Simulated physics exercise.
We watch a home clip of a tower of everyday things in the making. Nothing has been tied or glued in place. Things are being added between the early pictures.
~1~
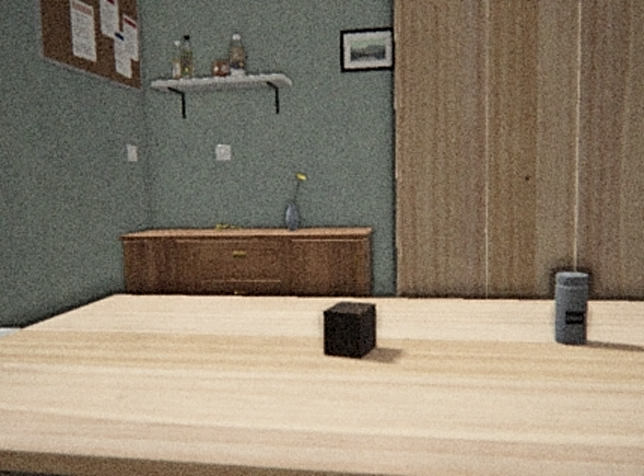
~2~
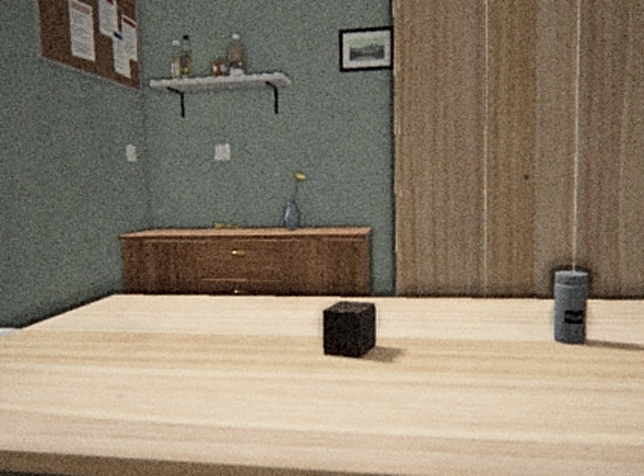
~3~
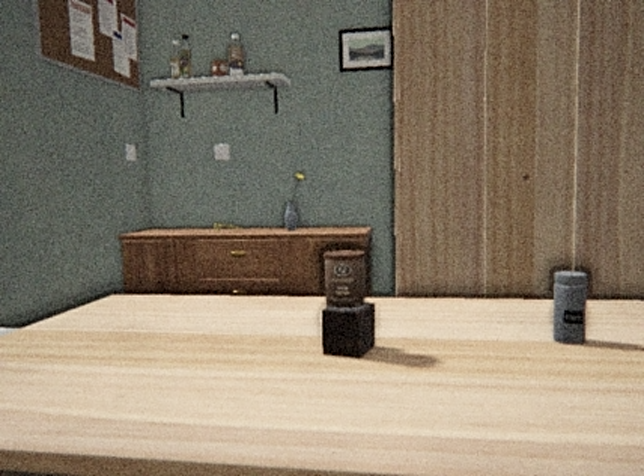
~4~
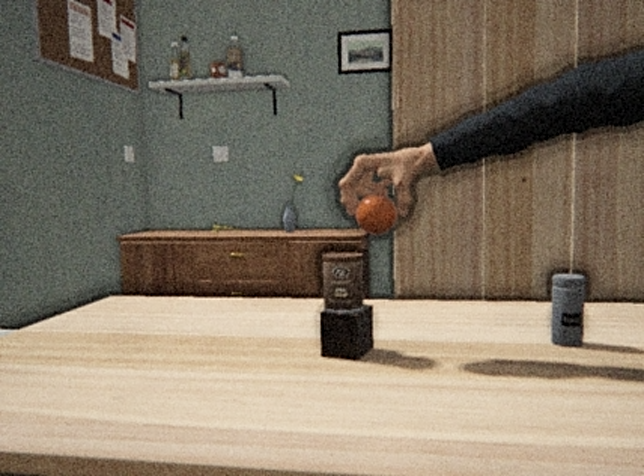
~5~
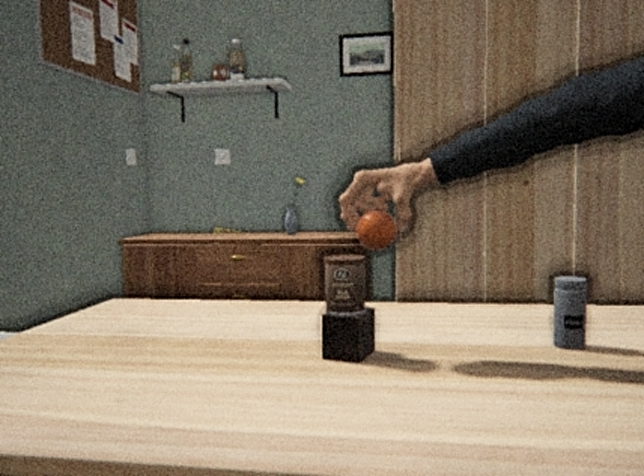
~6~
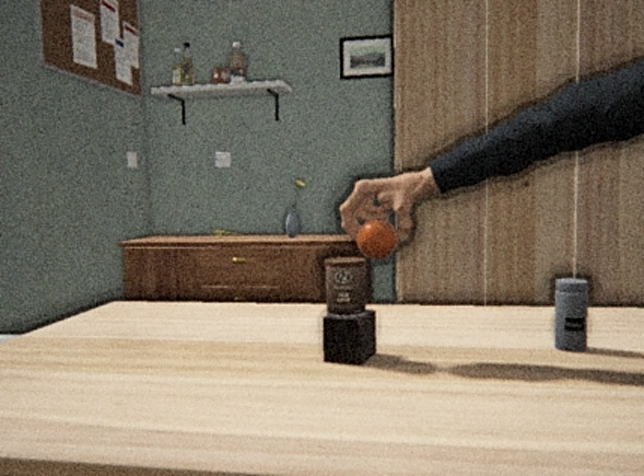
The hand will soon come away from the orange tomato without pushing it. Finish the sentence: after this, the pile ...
After this, the pile topples.
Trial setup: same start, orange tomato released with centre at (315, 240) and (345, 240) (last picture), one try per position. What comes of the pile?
With the first placement the pile tips over, with the second it remains stable.
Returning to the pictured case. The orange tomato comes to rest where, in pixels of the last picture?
It finishes at about (420, 341).
Then, 0.30 s on from there, orange tomato now fallen.
Then, 0.40 s on from there, things are still on the move.
In the end, fallen, orange tomato; the other 3 unmoved. At the end, from the last picture's camera, orange tomato near (420, 341). The pile gives way.
